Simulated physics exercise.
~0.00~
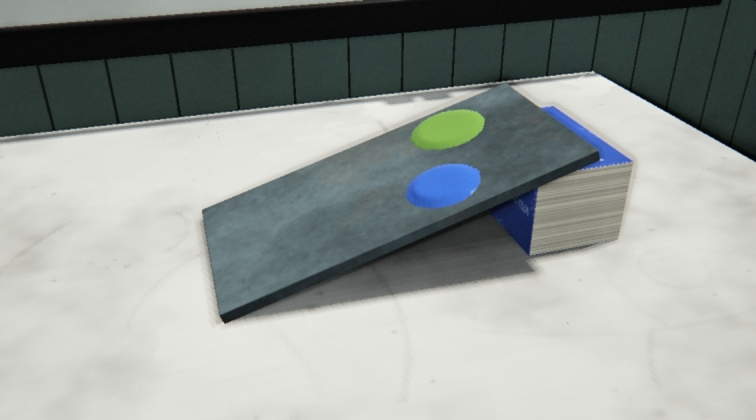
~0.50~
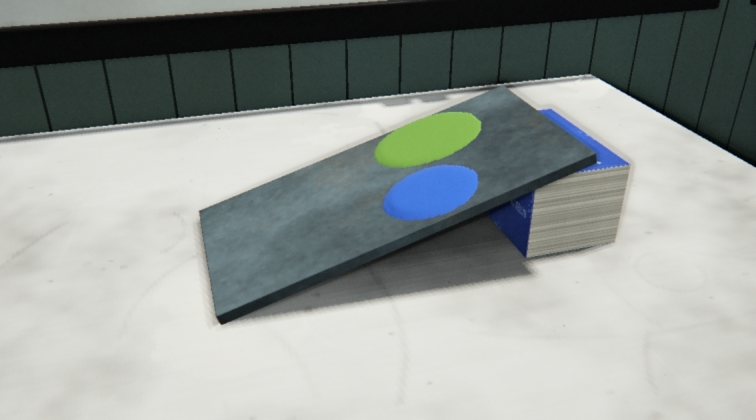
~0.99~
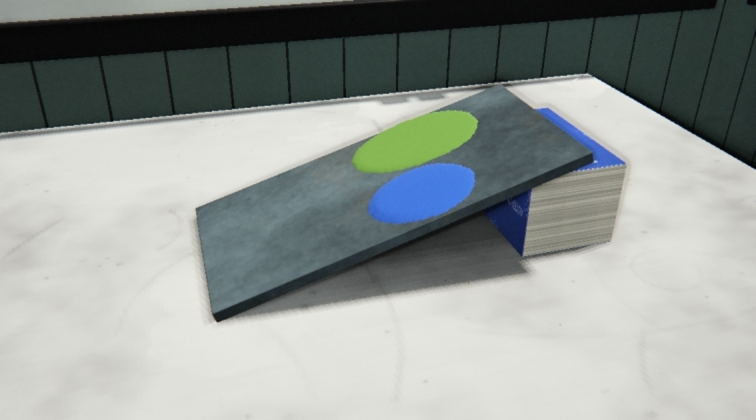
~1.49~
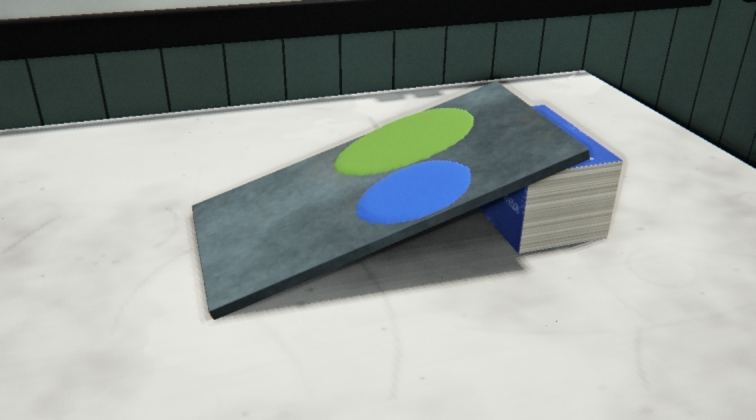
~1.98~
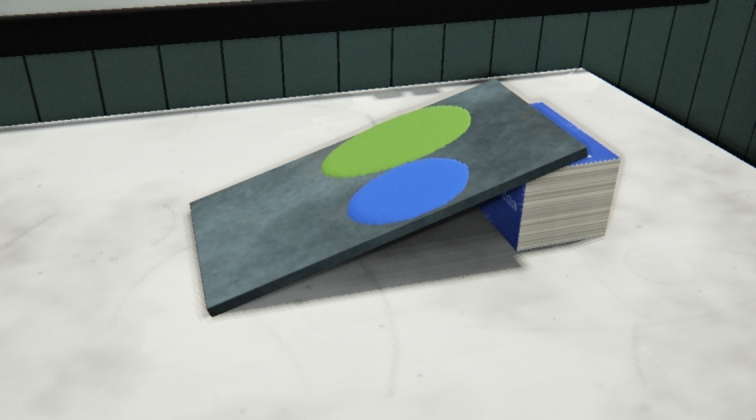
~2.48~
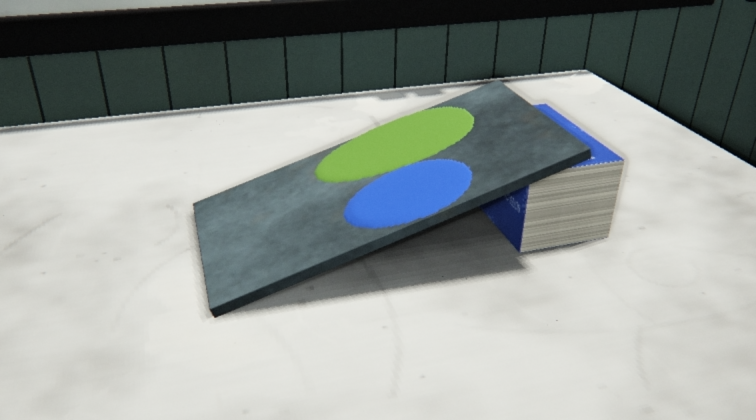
Green and blue syrup spread slowly down a tilted dark board, the green stretching farther.
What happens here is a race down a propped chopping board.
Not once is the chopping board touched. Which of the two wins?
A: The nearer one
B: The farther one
(B) The farther one.
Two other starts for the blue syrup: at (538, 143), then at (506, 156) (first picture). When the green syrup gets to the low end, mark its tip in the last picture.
Roughly (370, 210), then (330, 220) for the other start.
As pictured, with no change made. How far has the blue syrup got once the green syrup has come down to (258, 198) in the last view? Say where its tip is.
(309, 232), approximately.
After 7.4 s, the blue syrup is three quarters of the way down; the green syrup is three quarters of the way down.
After 11.7 s, the blue syrup is three quarters of the way down; the green syrup is close to the edge.
After 15.1 s, the blue syrup is three quarters of the way down; the green syrup is at the low edge.
